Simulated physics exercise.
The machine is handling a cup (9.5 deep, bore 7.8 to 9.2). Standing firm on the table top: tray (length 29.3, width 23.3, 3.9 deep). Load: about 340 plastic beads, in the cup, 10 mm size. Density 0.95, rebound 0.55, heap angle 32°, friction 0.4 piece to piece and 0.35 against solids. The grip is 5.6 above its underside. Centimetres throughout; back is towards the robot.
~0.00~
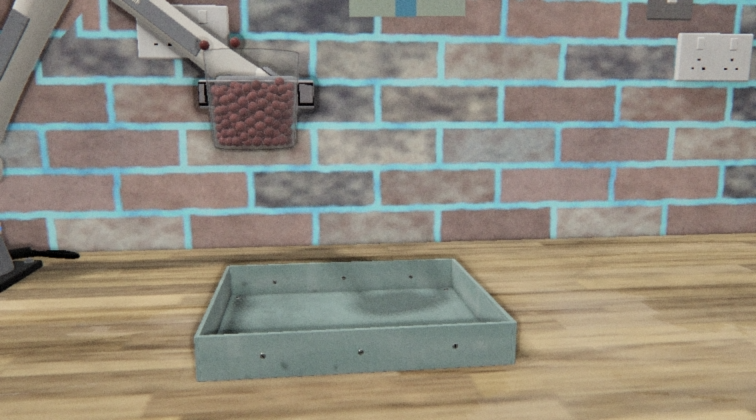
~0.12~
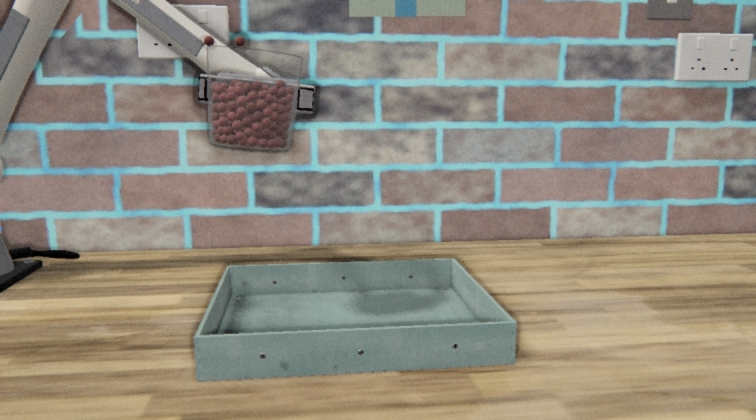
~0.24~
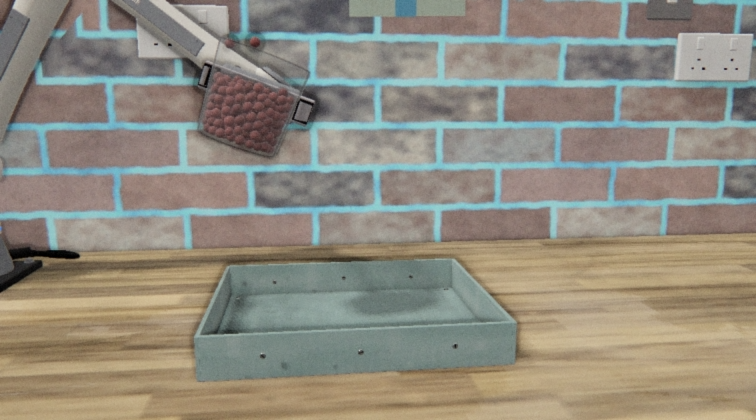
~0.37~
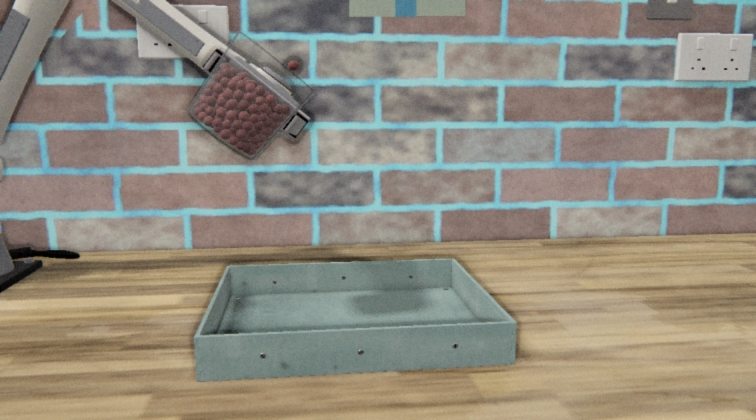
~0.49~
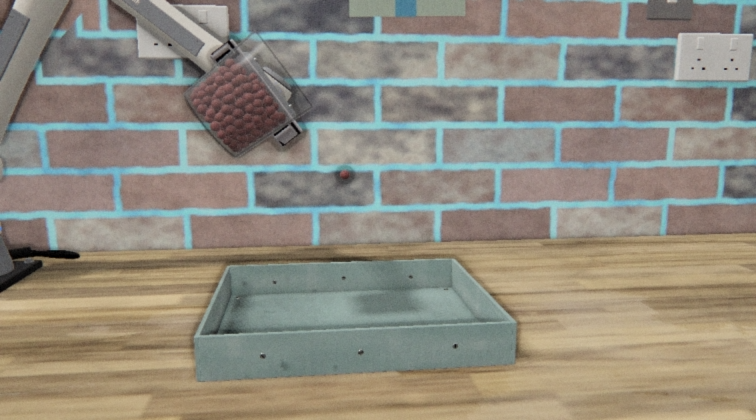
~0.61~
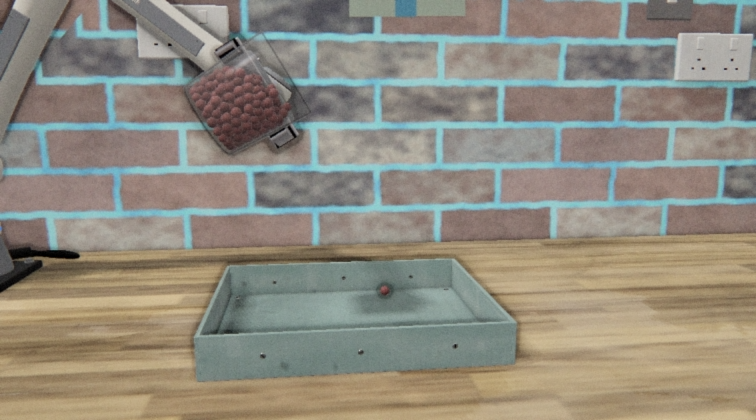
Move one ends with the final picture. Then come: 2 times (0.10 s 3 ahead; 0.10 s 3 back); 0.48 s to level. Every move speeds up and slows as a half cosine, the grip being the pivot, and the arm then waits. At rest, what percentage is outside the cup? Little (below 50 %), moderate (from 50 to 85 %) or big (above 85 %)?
Answer: Little; below 50 % of the plastic beads finish outside the cup.
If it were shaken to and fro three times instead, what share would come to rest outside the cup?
In that case some 25 per cent.
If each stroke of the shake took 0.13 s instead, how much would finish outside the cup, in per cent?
Then about 10 per cent.
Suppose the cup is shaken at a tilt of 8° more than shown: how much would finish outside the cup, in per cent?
It would be near 35 per cent.
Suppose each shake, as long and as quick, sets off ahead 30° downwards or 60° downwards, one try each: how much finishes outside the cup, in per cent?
Some 5 and 0 per cent.
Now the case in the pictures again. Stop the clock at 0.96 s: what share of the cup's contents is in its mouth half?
Roughly 50 per cent.
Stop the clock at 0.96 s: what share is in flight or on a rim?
Some 5 per cent.
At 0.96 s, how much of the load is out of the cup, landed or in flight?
Near 10 per cent so far.
After 0.96 s, tilted 59° forward, highest piece 27 above the table; 301 in the cup, 20 in the tray, 17 in flight or on a rim.
After 1.31 s, tilted 18° forward, highest piece 29 above the table; 277 in the cup, 56 in the tray, 2 on the table or floor, 3 in flight or on a rim.
After 1.69 s, level, highest piece 28 above the table; 277 in the cup, 57 in the tray, 4 on the table or floor.
After 2.74 s, level, highest piece 28 above the table; 277 in the cup, 57 in the tray, 4 on the table or floor.
At rest, 277 in the cup, 57 in the tray, 4 on the table or floor. That is 18 % outside the cup.
